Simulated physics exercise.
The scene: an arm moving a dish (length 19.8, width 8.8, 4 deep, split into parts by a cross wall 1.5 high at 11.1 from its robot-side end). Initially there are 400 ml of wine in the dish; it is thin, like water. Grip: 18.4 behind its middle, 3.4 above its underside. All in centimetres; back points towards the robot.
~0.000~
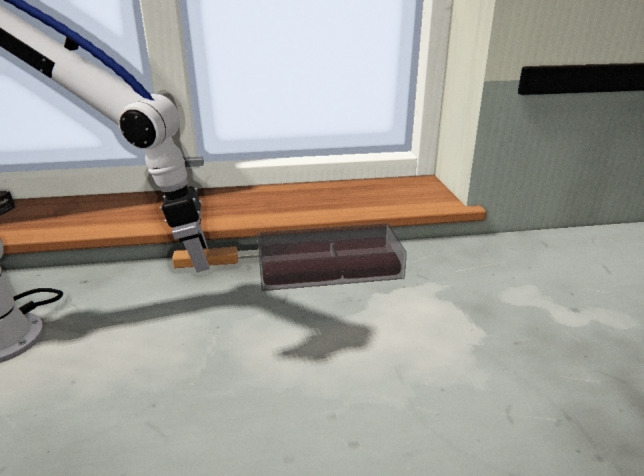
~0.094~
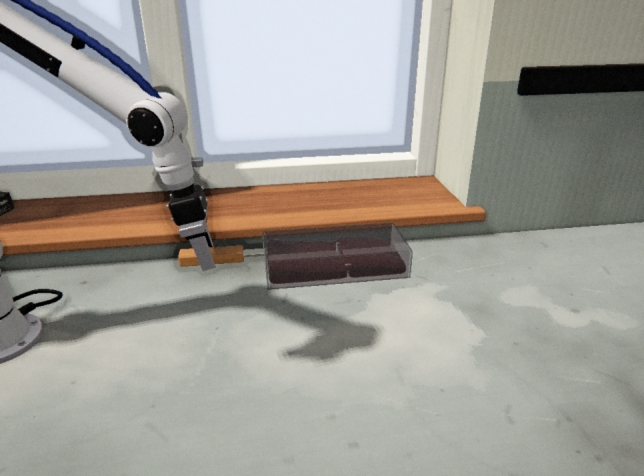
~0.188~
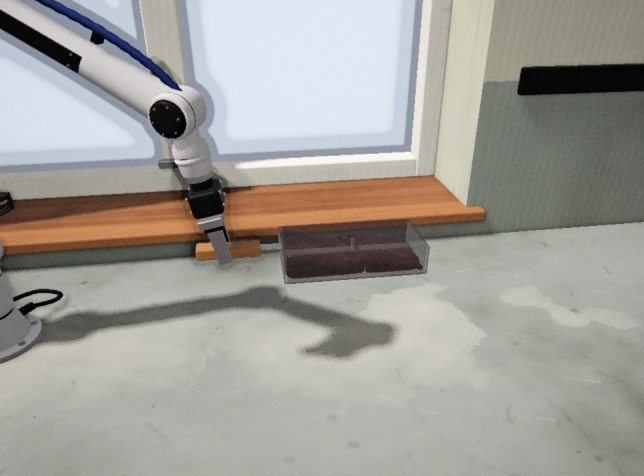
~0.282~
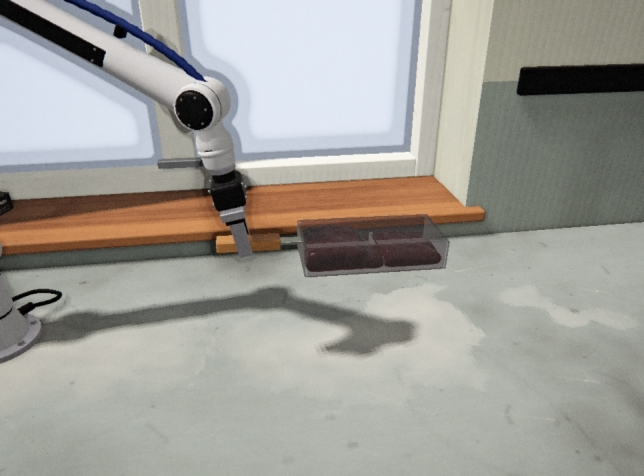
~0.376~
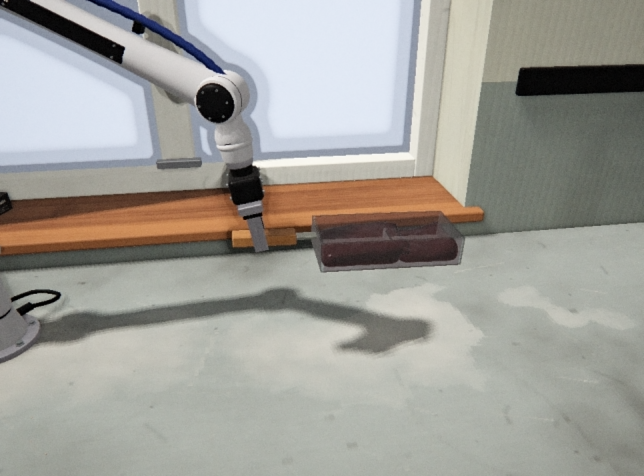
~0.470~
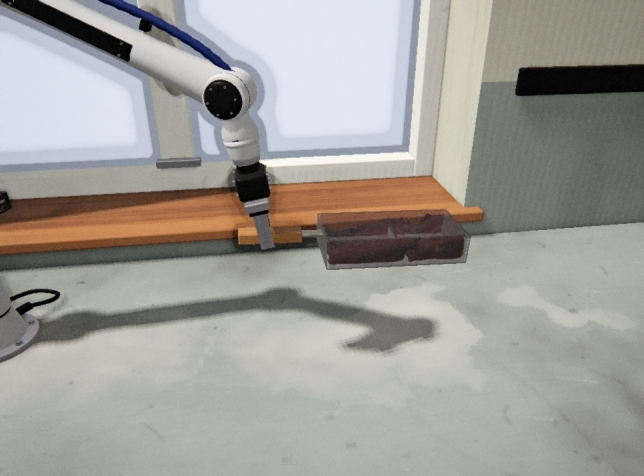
At first, a white robot arm grips an orange handle on a clear, divided dish of dark red wine, low in front of a wooden windowsill. The arm carries the dish steadily to the right and slightly upward, then slows, while the wine shifts and sloshes inside and the shadow slides along the counter.
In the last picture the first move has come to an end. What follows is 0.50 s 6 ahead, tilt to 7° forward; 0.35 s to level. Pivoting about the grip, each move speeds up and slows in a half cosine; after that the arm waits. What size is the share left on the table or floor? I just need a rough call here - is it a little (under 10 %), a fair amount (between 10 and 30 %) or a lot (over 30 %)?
It is a little, under 10 %.
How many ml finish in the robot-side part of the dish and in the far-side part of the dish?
About 230, 170 ml.
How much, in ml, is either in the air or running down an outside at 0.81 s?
I'd guess about 0 ml.
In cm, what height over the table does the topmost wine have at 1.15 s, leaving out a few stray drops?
It reaches up to about 23 cm above the table.
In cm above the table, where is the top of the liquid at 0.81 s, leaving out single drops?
Height: Close to 22 cm.
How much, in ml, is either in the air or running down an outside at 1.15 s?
Estimate: About 0 ml.
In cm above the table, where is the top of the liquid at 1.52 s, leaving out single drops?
Up to 24 cm.
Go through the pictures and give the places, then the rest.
In the first picture, dish floor at (329, 266), level; upper third of the wine around (323, 254), from x 260 to 400, top at y 240; 230 ml in the robot-side part, 170 ml in the far-side part.
In the second picture, dish floor at (335, 265), level; upper third of the wine around (314, 253), from x 265 to 405, top at y 235; 240 ml in the robot-side part, 165 ml in the far-side part.
In the third picture, dish floor at (350, 260), level; upper third of the wine around (311, 248), from x 280 to 420, top at y 230; 260 ml in the robot-side part, 140 ml in the far-side part.
In the fourth picture, dish floor at (369, 254), tilted 1° forward; upper third of the wine around (332, 242), from x 300 to 440, top at y 225; 270 ml in the robot-side part, 130 ml in the far-side part.
In the fifth picture, dish floor at (384, 250), tilted 2° forward; upper third of the wine around (368, 238), from x 315 to 460, top at y 220; 260 ml in the robot-side part, 145 ml in the far-side part.
In the sixth picture, dish floor at (389, 248), tilted 2° forward; upper third of the wine around (404, 233), from x 320 to 465, top at y 215; 205 ml in the robot-side part, 200 ml in the far-side part.
After 0.81 s, tilted 6° forward, liquid up to 23 above the table; 210 ml in the robot-side part, 195 ml in the far-side part.
After 1.15 s, tilted 3° forward, liquid up to 23 above the table; 255 ml in the far-side part, 150 ml in the robot-side part.
After 1.52 s, level, liquid up to 24 above the table; 215 ml in the robot-side part, 185 ml in the far-side part.
After 2.32 s, level, liquid up to 24 above the table; 230 ml in the robot-side part, 170 ml in the far-side part.
At rest, 230 ml in the robot-side part, 175 ml in the far-side part. That is 0 % on the table or floor.
